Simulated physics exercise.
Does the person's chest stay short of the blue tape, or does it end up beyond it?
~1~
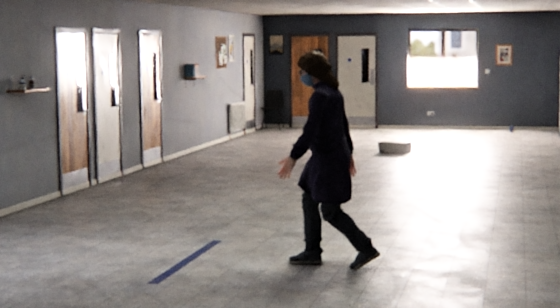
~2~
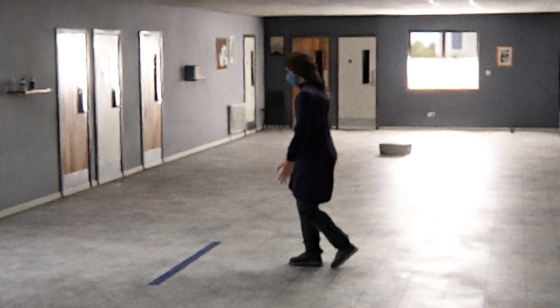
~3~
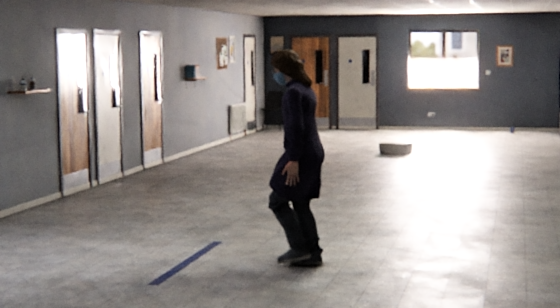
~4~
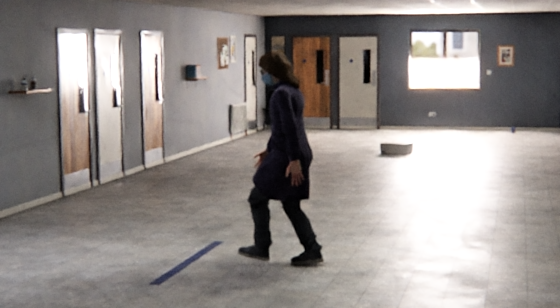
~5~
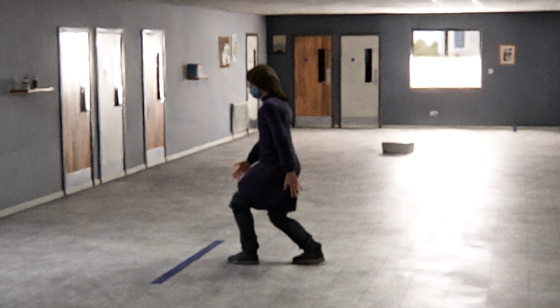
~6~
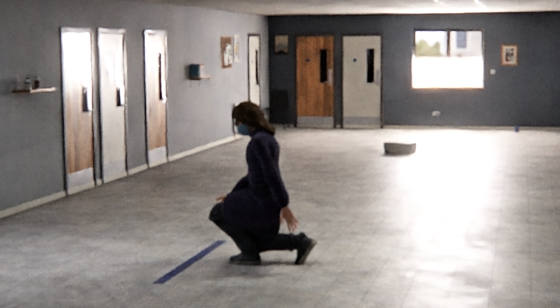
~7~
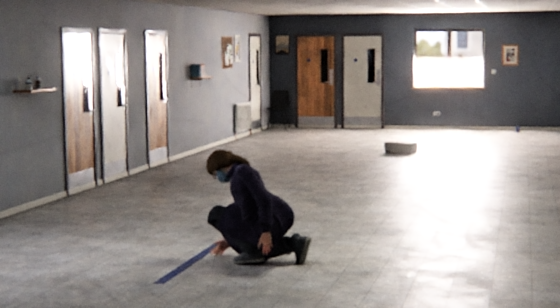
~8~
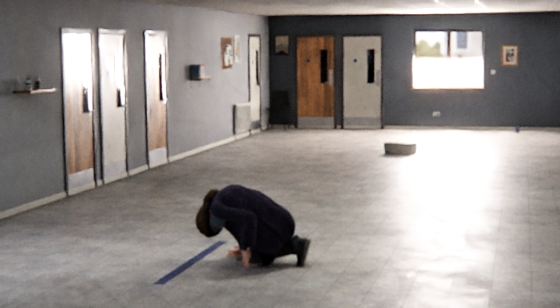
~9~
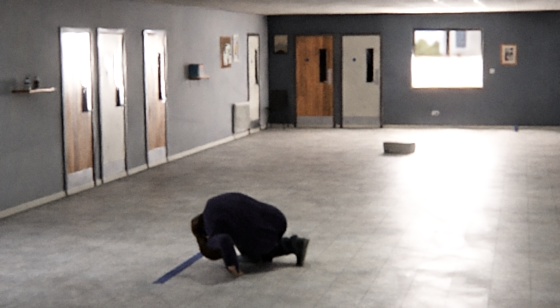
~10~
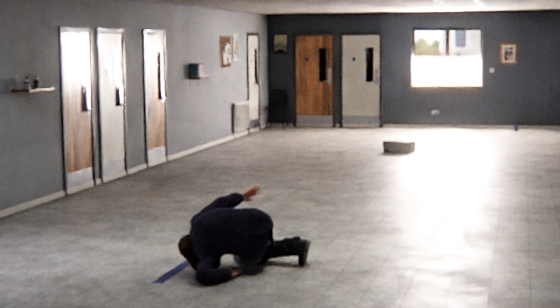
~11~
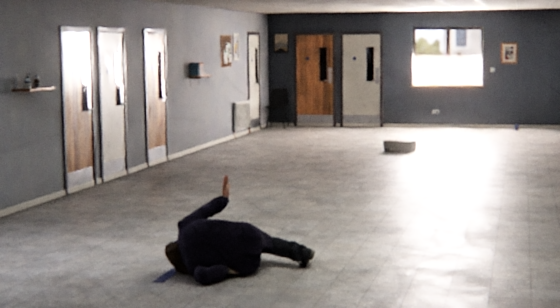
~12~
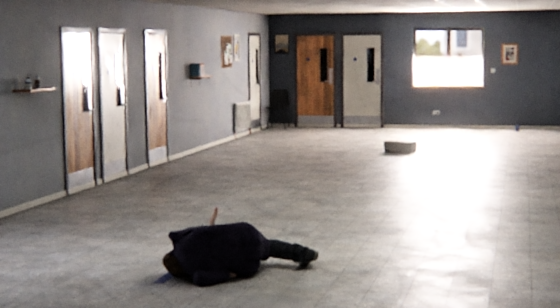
The person's chest stays short of the blue tape, coming to rest on the near side as the person lies on the floor.
